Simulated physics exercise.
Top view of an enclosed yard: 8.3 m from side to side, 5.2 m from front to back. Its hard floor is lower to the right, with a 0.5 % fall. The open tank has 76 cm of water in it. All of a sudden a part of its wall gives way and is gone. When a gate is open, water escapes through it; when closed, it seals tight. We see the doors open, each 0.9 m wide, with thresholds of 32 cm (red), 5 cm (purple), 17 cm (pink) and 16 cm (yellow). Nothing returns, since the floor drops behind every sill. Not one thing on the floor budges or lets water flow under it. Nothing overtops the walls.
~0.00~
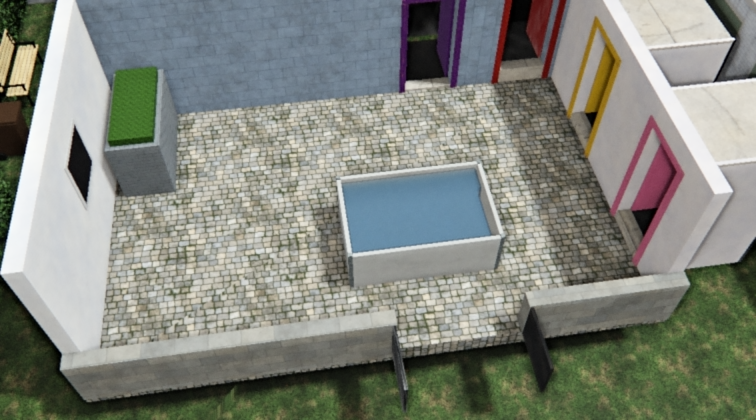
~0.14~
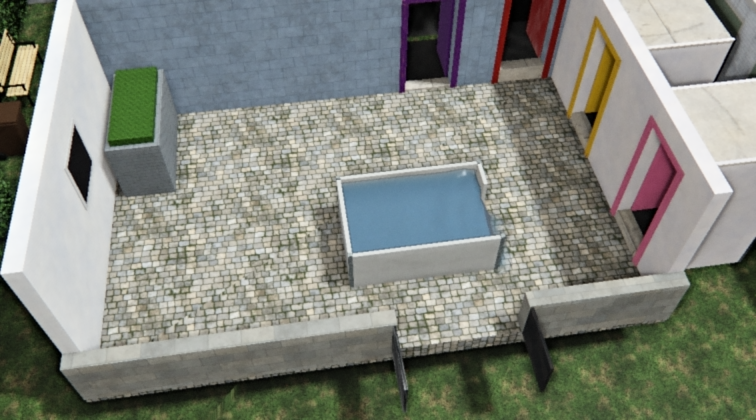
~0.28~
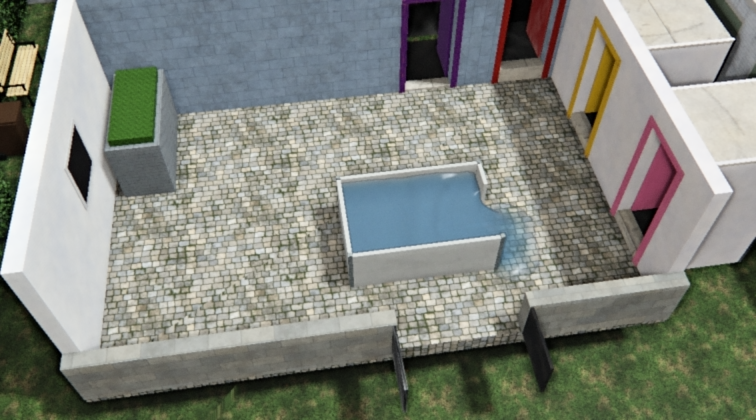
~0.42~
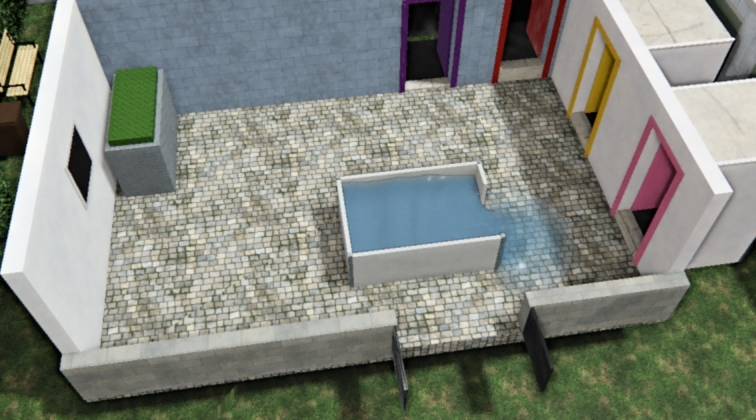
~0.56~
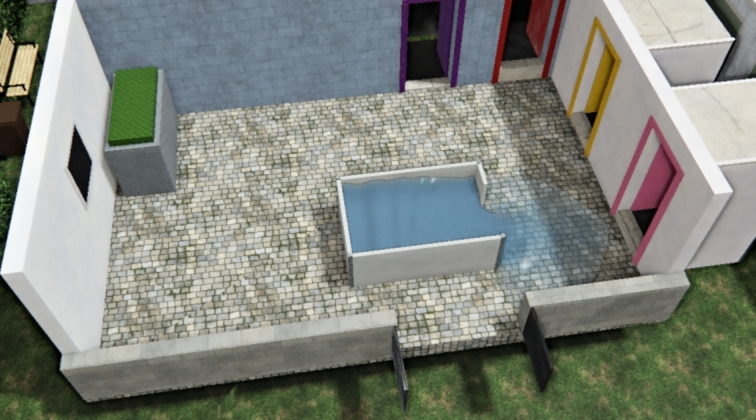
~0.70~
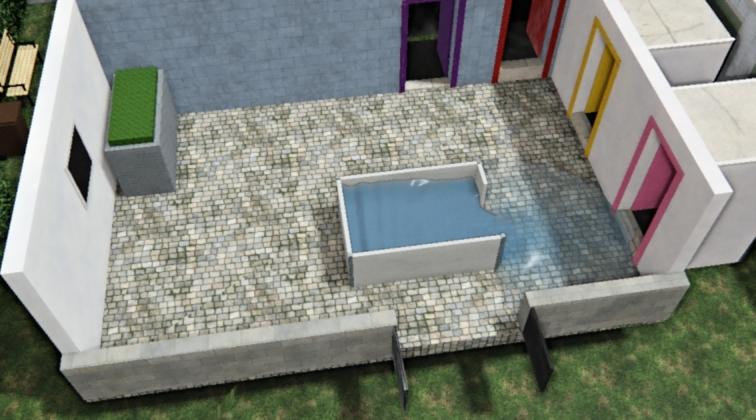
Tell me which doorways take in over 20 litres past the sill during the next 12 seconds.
Outcome: At the red door the amount will not overshoot the limit; at the purple door the amount will overshoot the limit; at the pink door the amount will overshoot the limit; at the yellow door the amount will not overshoot the limit.
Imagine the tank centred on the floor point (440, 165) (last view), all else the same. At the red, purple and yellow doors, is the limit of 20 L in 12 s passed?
Result - red door does not exceed it, purple door does not exceed it, yellow door exceeds it.
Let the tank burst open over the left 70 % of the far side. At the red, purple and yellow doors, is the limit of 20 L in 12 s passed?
In that case, red door: Less than that, purple door: More than that, yellow door: Less than that.
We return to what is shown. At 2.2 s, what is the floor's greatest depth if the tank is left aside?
Some 40 cm deep.
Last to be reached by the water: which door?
Last comes the purple one.
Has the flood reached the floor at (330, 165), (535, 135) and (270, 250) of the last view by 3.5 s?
In turn: Still dry, wet, not reached.
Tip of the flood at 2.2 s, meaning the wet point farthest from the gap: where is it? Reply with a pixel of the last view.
Somewhere near pixel (551, 82).
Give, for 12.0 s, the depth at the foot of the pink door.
Reading: Close to 7.0 cm.
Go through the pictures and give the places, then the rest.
Still water, 76 cm deep, in the open tank at (418, 210), in the first picture.
The front is at (499, 272), 0.6 m from the gap at (487, 232); 0.2 m2 of floor is under water; 76 cm left at the back of the open tank, in the second picture.
Water pours out at (487, 232) and has run 0.9 m, to (520, 214); typically 11 cm deep outside, 76 cm at the open tank's back, in the third picture.
The front is at (562, 220), 1.4 m from the gap at (487, 233); 2.1 m2 of floor is under water; 76 cm left at the back of the open tank, in the fourth picture.
Water pours out at (487, 233) and has run 2.0 m, to (604, 233); typically 6 cm deep outside, 72 cm at the open tank's back, in the fifth picture.
Water pours out at (487, 233) and has run 2.4 m, to (633, 264); typically 5 cm deep outside, 64 cm at the open tank's back, in the sixth picture.
After 1.4 s water covers 15 % of the floor and is deepest (50 cm) near (648, 300); red door not reached, purple door not reached, pink door 37 cm at the sill, 82 L in, yellow door 11 cm at the sill, 0 L in.
After 2.2 s water covers 20 % of the floor and is deepest (40 cm) near (615, 226); red door 10 cm at the sill, 0 L in, purple door not reached, pink door 39 cm at the sill, 196 L in, yellow door 13 cm at the sill, 0 L in.
After 3.5 s water covers 35 % of the floor and is deepest (24 cm) near (615, 226); red door 21 cm at the sill, 0 L in, purple door 6 cm at the sill, 0 L in, pink door 24 cm at the sill, 295 L in, yellow door 11 cm at the sill, 0 L in.
After 7.0 s water covers 75 % of the floor and is deepest (16 cm) near (562, 107); red door 15 cm at the sill, 0 L in, purple door 8 cm at the sill, 23 L in, pink door 13 cm at the sill, 312 L in, yellow door 7 cm at the sill, 0 L in.
After 12.0 s water covers 95 % of the floor and is deepest (10 cm) near (112, 372); red door 8 cm at the sill, 0 L in, purple door 6 cm at the sill, 36 L in, pink door 7 cm at the sill, 313 L in, yellow door 8 cm at the sill, 0 L in.
